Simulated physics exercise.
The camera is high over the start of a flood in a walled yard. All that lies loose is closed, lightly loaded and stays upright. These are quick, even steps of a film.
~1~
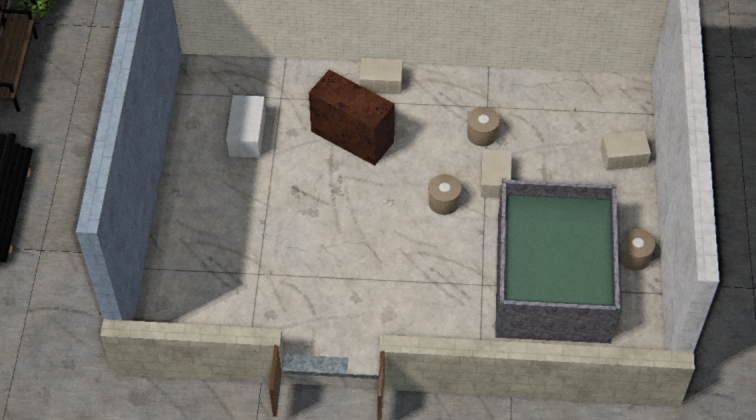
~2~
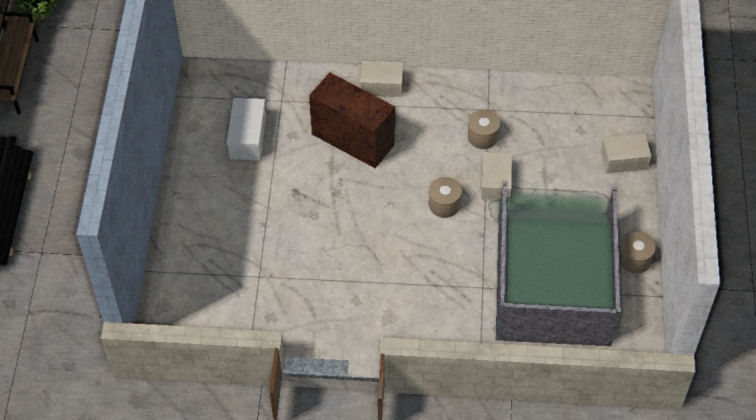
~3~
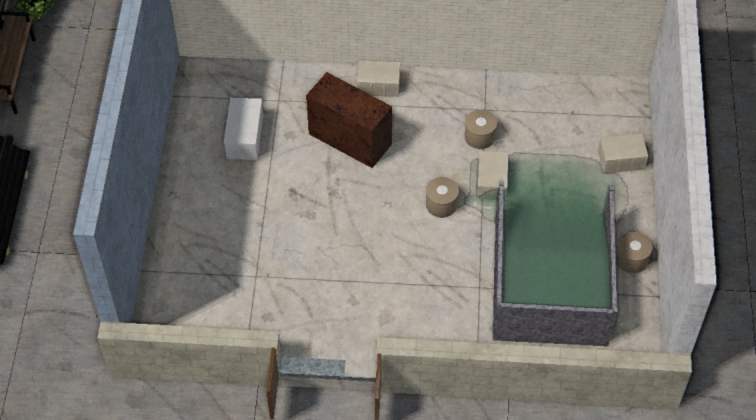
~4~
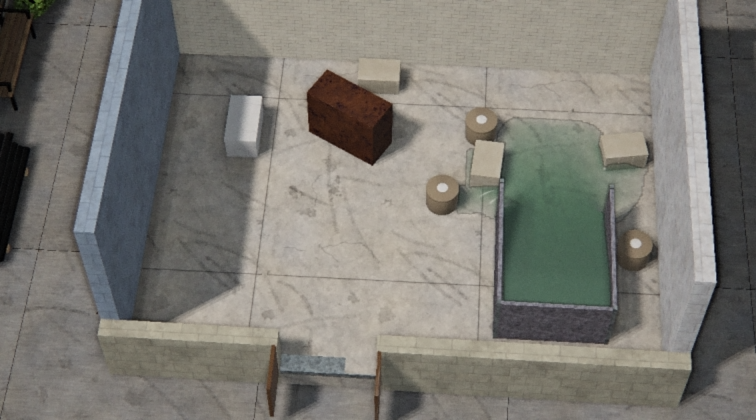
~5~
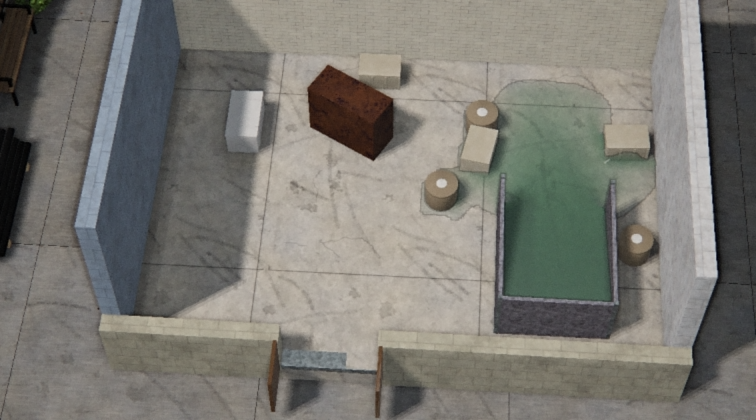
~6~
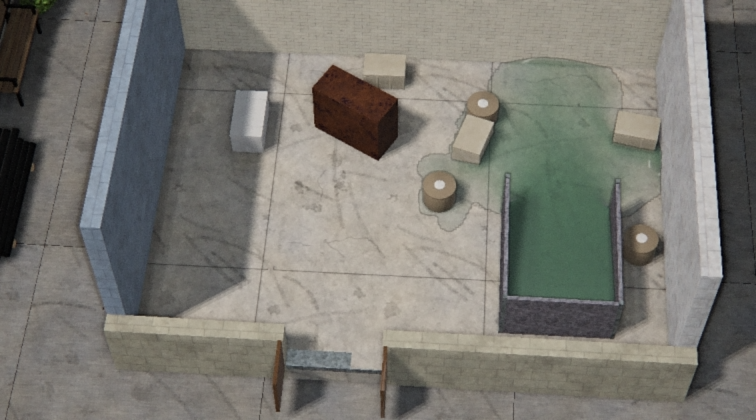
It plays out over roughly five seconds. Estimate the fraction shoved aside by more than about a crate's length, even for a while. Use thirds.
It is two thirds or above.
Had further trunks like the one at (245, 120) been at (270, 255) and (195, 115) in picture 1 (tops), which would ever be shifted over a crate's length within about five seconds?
In that order: Under that, pushed that far.
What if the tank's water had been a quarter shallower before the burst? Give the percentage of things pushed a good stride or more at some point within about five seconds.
Close to 90 %.
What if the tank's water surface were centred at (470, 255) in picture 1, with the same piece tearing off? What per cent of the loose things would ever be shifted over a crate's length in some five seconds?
I make it 100 per cent.
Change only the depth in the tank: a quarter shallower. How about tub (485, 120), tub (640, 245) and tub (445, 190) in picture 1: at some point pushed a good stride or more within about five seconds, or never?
As listed: That far or more, swept aside, that far or more.
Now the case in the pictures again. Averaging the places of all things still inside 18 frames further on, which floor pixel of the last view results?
Roughly at (395, 146).
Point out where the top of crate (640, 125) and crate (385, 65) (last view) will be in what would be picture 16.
Around (630, 83) and (311, 62).
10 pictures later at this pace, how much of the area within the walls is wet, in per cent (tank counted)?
Roughly 45 per cent.
A moment on, 3 of 7 are well off their spots; 0 afloat.
Next, 4 of 7 are well off their spots; 2 afloat.
Later, 4 of 7 are well off their spots; 4 afloat.
In the end, 7 of 7 are well off their spots, and 7 have been at some point; 4 afloat.
